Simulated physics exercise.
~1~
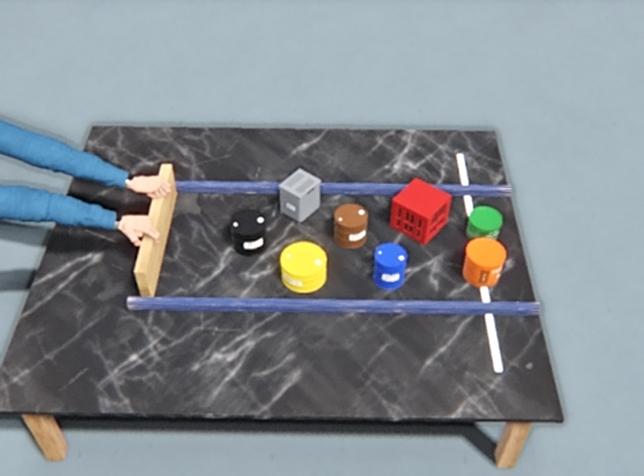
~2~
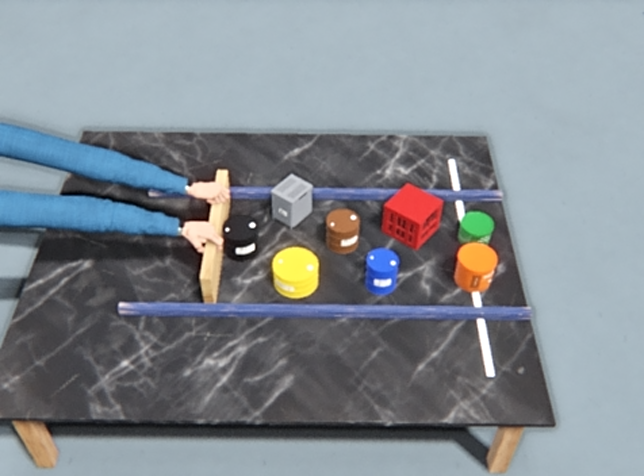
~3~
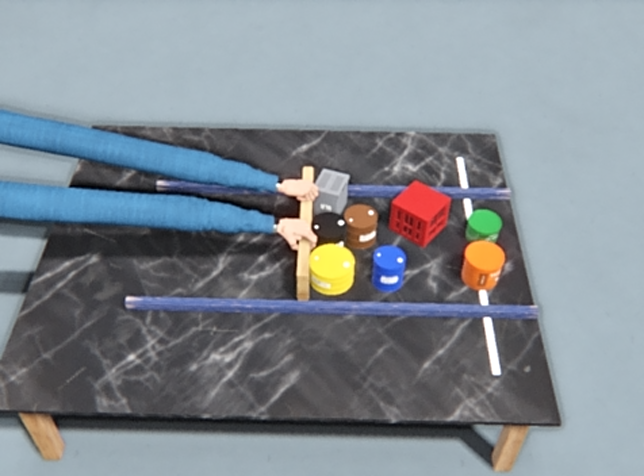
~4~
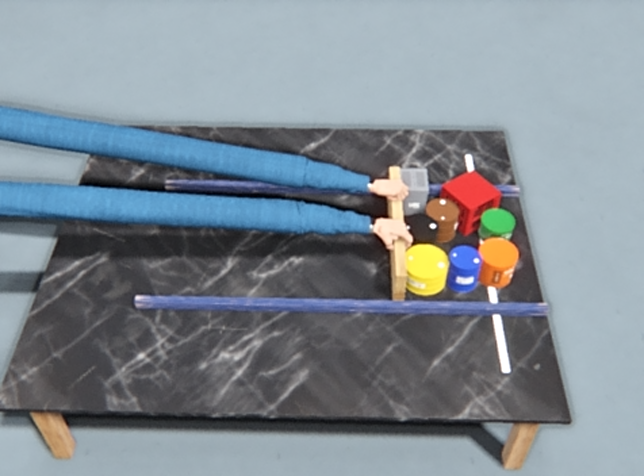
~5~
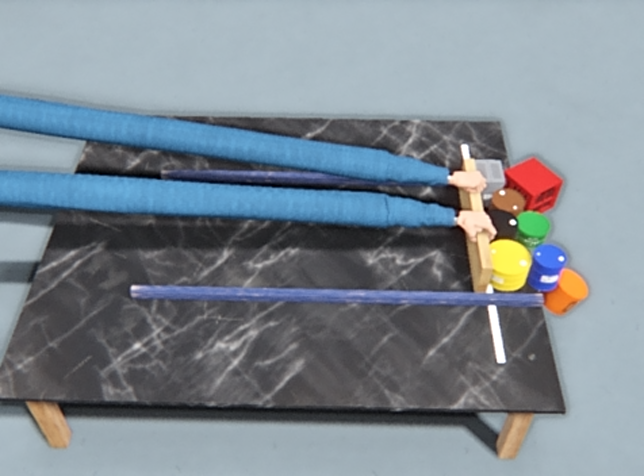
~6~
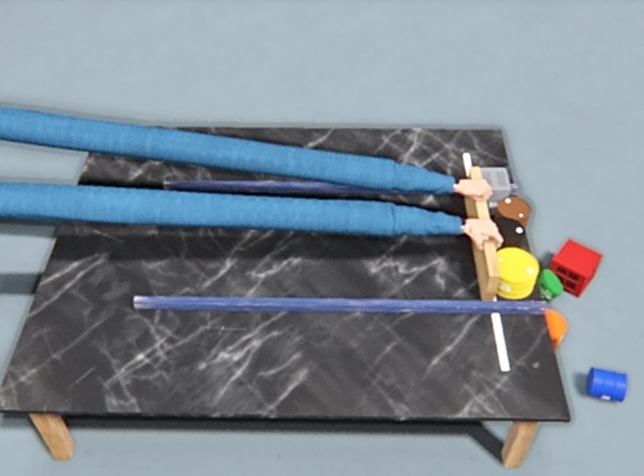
Hands sliding a plank across a black marbled table to a white strip, pushing colourful tubs and boxes along, several toppling off the right edge.
